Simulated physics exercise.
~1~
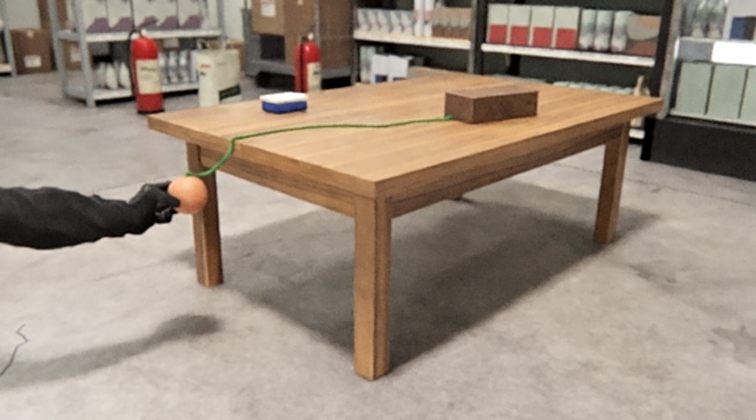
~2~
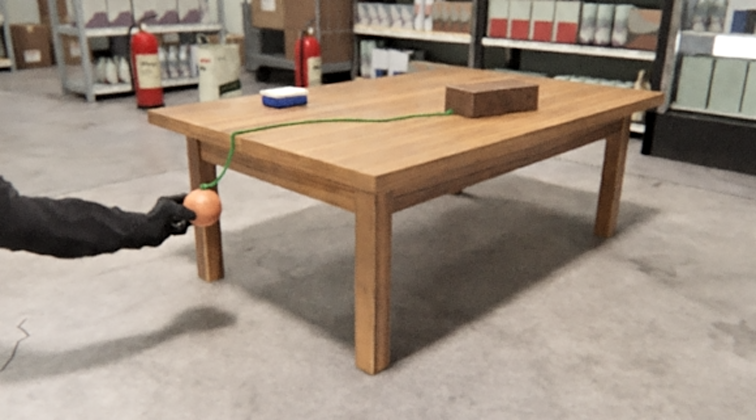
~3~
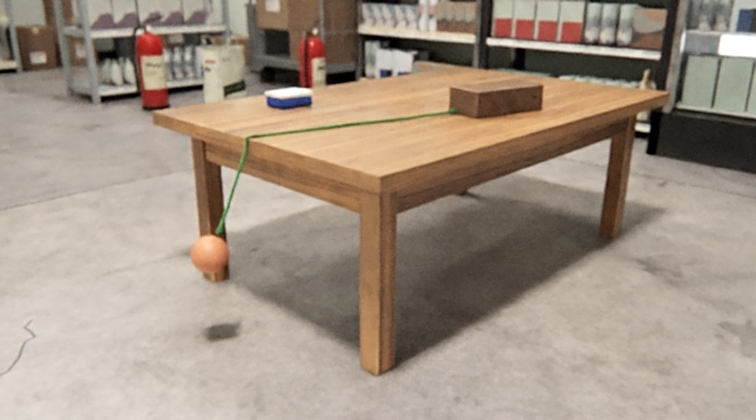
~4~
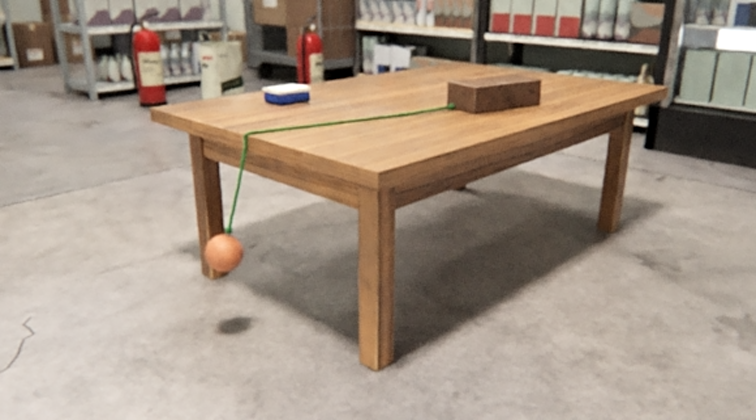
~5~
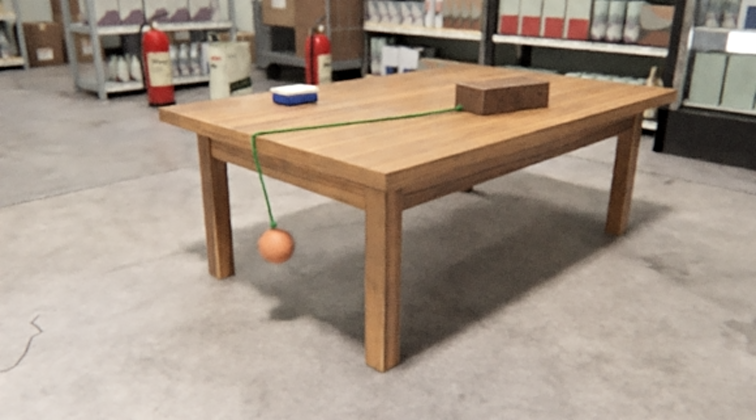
In this clip, a black-gloved hand lowers an orange ball on a green cord past the edge of a wooden table and lets go. The ball drops slightly and swings to the right, ending suspended above the floor, while the brick and blue-and-white sponge stay on the tabletop.
